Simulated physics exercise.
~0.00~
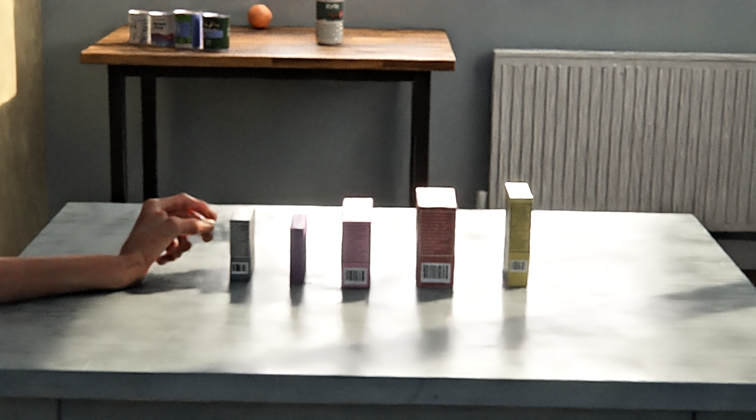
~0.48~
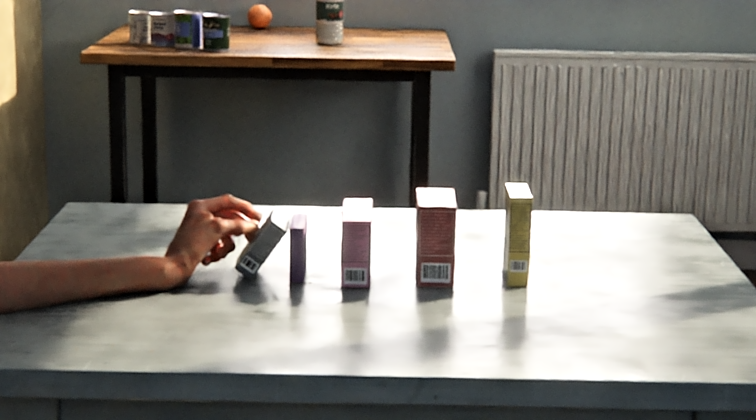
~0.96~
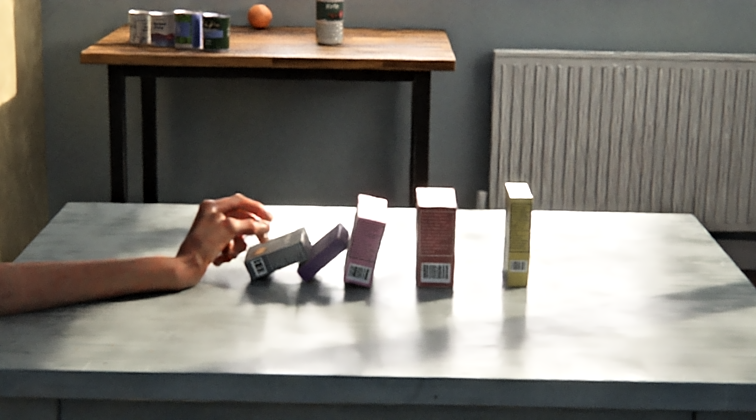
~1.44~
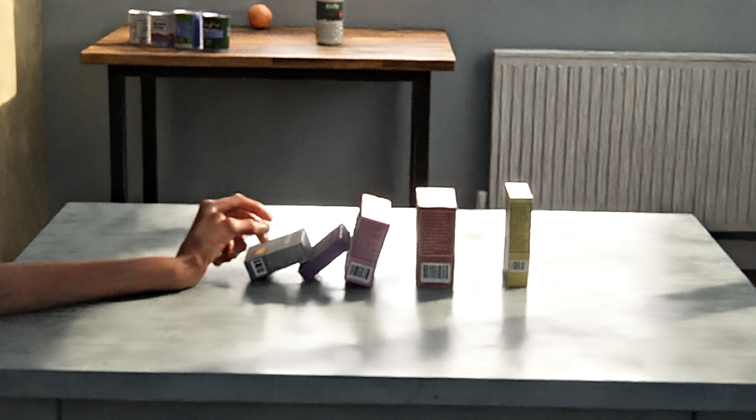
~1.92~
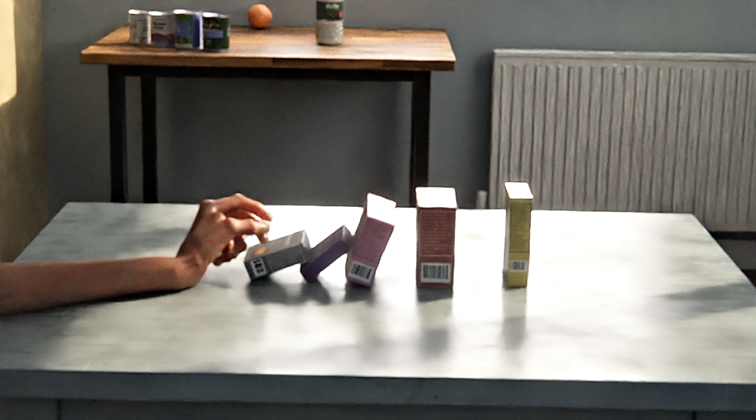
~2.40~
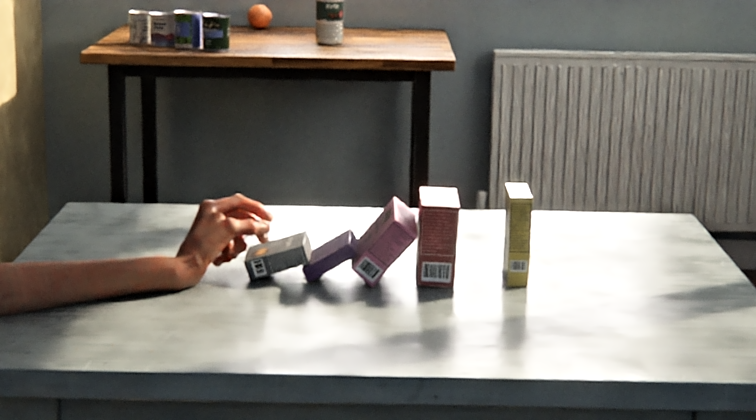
On a grey table, a hand tipped the grey packet rightward into the purple block, which toppled against the pink packet, and that leaned over onto the red packet, which ended slightly askew but standing, while the yellow packet stayed upright, untouched.
